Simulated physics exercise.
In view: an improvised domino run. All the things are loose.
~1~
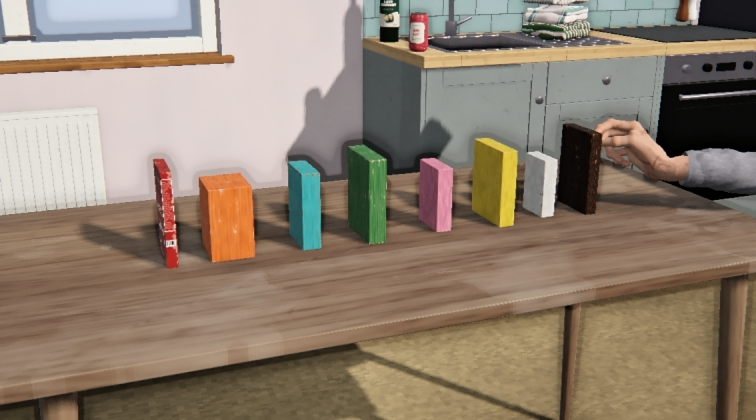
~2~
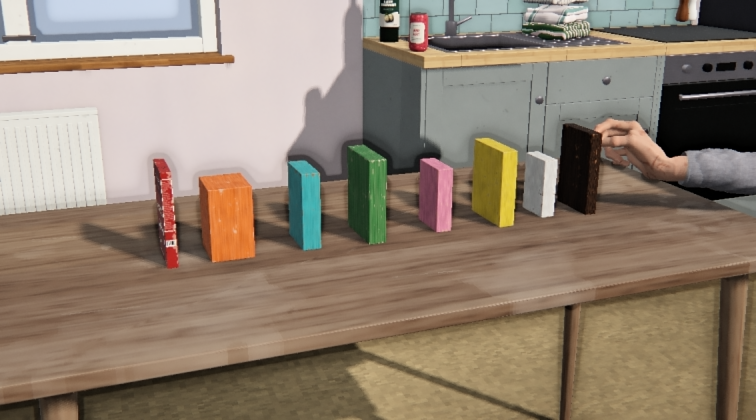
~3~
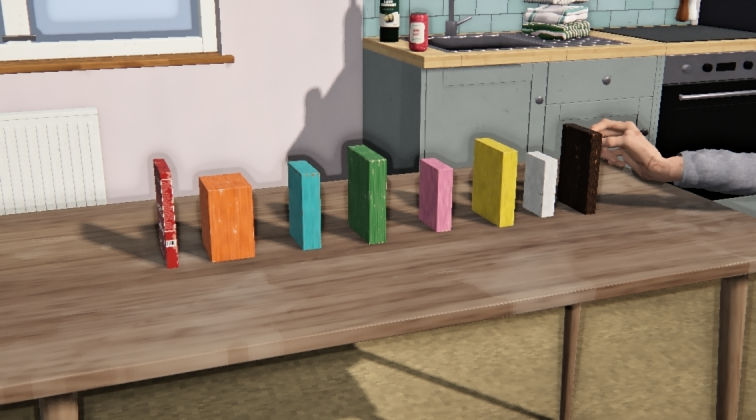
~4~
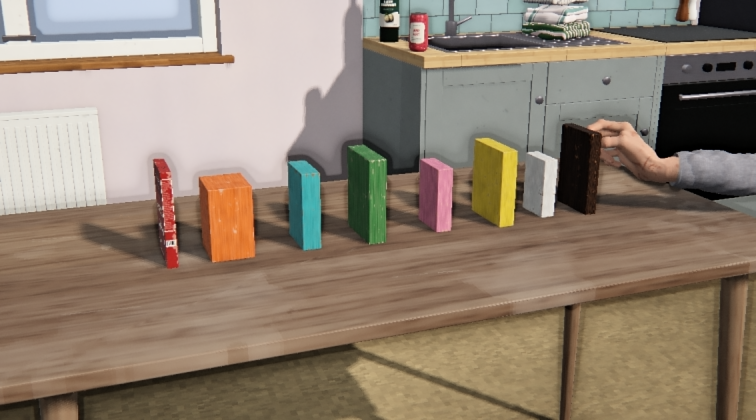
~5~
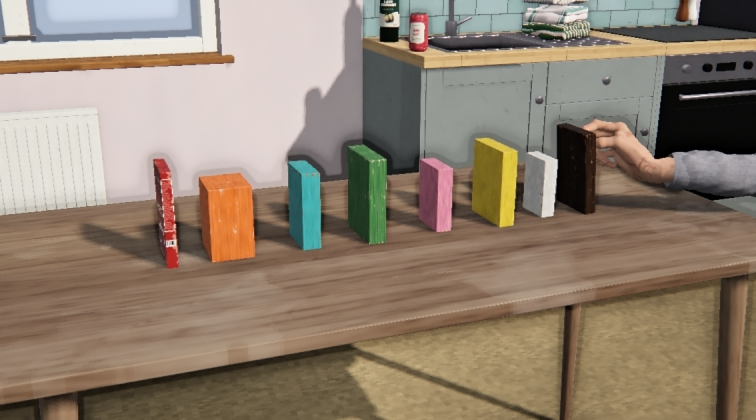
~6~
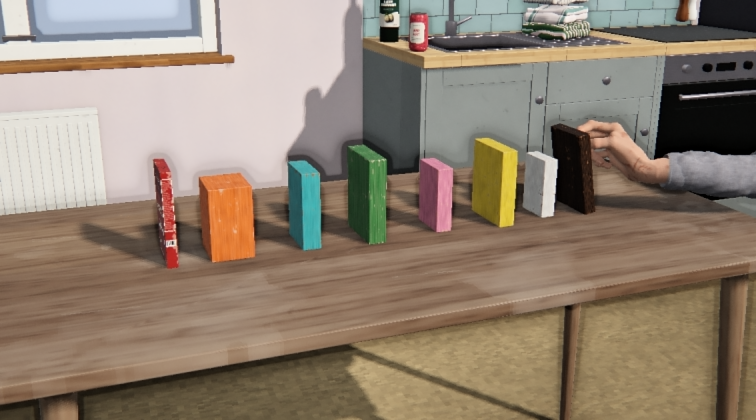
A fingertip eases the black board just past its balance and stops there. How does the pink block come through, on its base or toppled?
The pink block topples.
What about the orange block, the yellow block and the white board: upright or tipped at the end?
The orange block is still upright; the yellow block falls over; the white board falls over.
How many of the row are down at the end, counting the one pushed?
In all, 6.
Then, 0.40 s later than the last frame, black board 59° over; white board tilted by 49°; yellow block tilted by 10°.
Then, 0.60 s later than the last frame, black board 73° over; pink block tilted by 60° near (406, 207); yellow block tilted by 71°; white board tilted by 74°.
Then, 1.10 s later than the last frame, black board 70° over; pink block on its side near (400, 222); yellow block on its side; green board tilted by 64°.
When it is over, lying over on the table, turquoise board, pink block, green board, yellow block and white board; orange block as before. End places, in pixels of the last picture, pink block near (400, 222).
